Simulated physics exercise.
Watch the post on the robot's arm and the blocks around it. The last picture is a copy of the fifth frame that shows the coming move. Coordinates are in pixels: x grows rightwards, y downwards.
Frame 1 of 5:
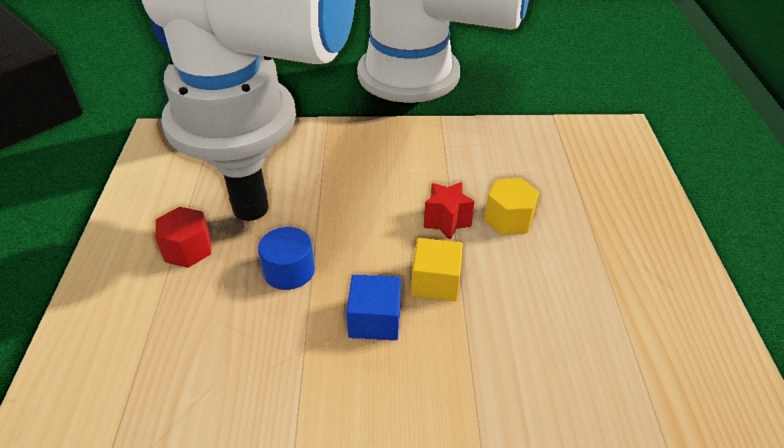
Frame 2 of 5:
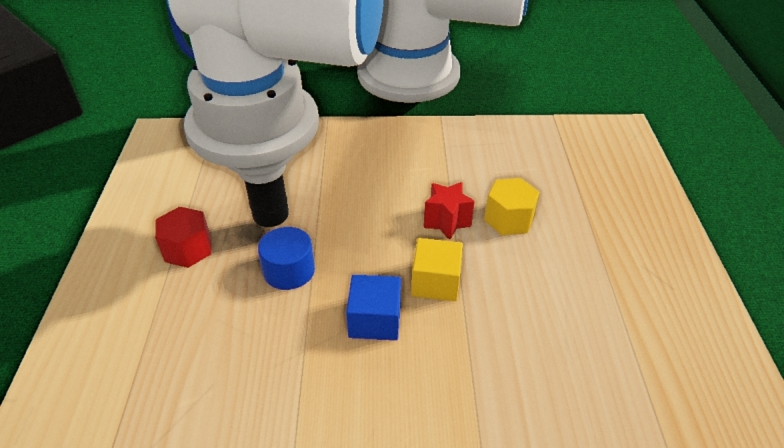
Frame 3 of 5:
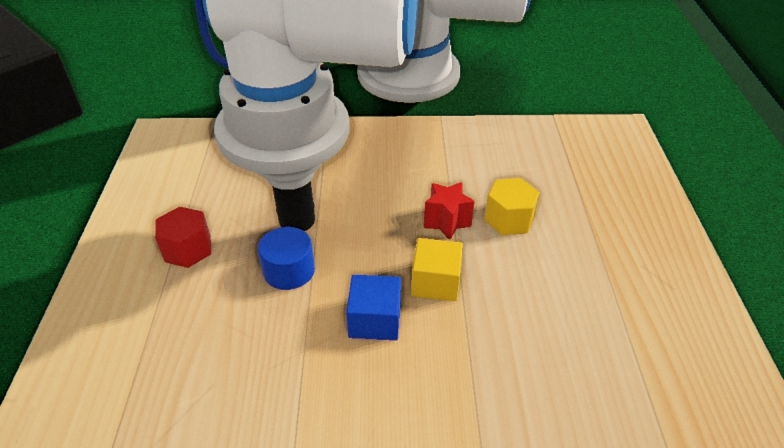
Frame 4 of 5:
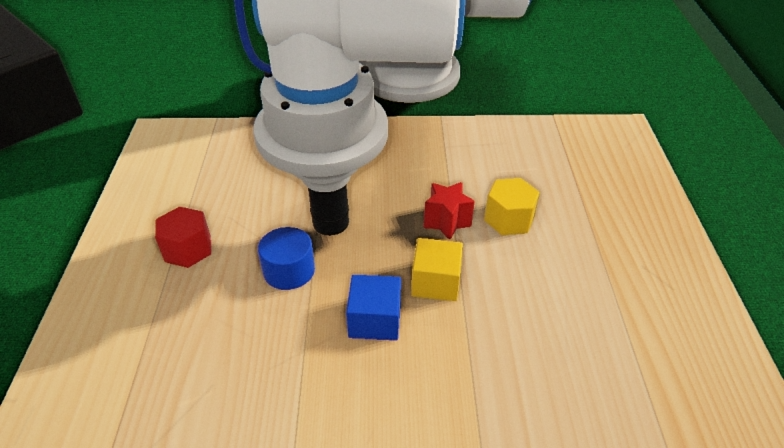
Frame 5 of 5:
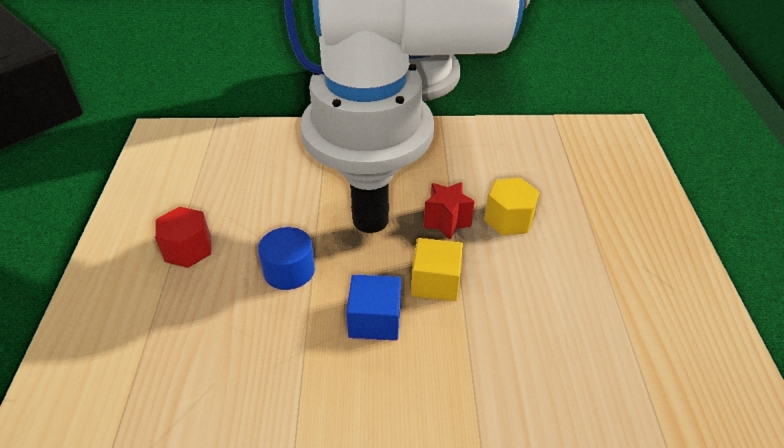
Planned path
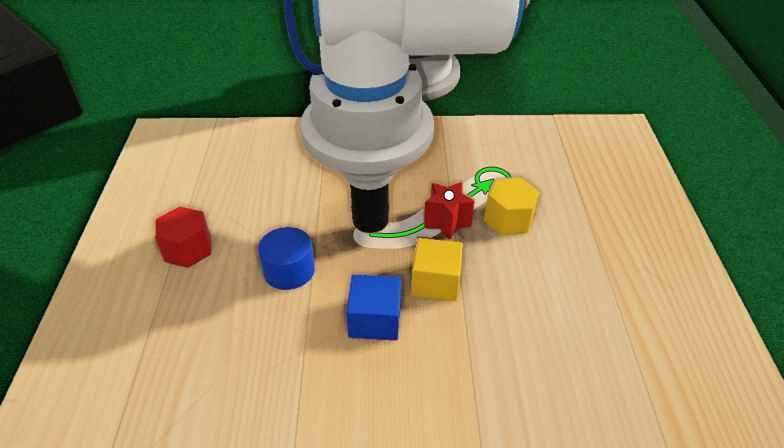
A robot arm moves its black post right behind the blue blocks, touching nothing.
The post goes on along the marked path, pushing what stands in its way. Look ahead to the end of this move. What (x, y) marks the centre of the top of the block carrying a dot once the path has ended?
If I read the scene right, the answer is (526, 167).
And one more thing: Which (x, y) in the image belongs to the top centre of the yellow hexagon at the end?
Around (547, 195).
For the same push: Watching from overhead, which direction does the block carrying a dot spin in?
Answer: With the clock.
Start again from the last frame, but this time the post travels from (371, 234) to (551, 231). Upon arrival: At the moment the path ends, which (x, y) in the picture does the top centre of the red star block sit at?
The point I'd pick in the picture is (494, 182).
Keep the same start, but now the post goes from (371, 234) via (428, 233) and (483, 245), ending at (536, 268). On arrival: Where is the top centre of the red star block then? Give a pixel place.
The middle of the upper face of the red star block will lie at about (487, 191) in the picture.
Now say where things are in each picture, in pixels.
The first frame shows post tip at (251, 210); block tops, yellow square piece at (438, 256); red star block at (449, 195); yellow hexagon at (514, 193).
The second frame shows post at (271, 216); blocks unchanged.
The third frame shows post at (297, 222); blocks unchanged.
The fourth frame shows post at (331, 224); blocks unchanged.
The fifth frame shows post at (371, 222); yellow square piece at (438, 256); red star block at (449, 195); yellow hexagon at (514, 193).
Path on the board, from (371, 234) via (422, 227) and (459, 202), ending at (493, 180); the dot is on the red star block.
The first path, step by step. One third of the way, post at (423, 214); red star block at (464, 191).
Two thirds of the way, post at (461, 189); red star block at (497, 177), turned 55° clockwise; yellow hexagon at (535, 193), turned 30° clockwise.
At the end, post at (495, 167); yellow square piece in place; red star block at (526, 167), turned 95° clockwise; yellow hexagon at (547, 195), turned 50° clockwise.
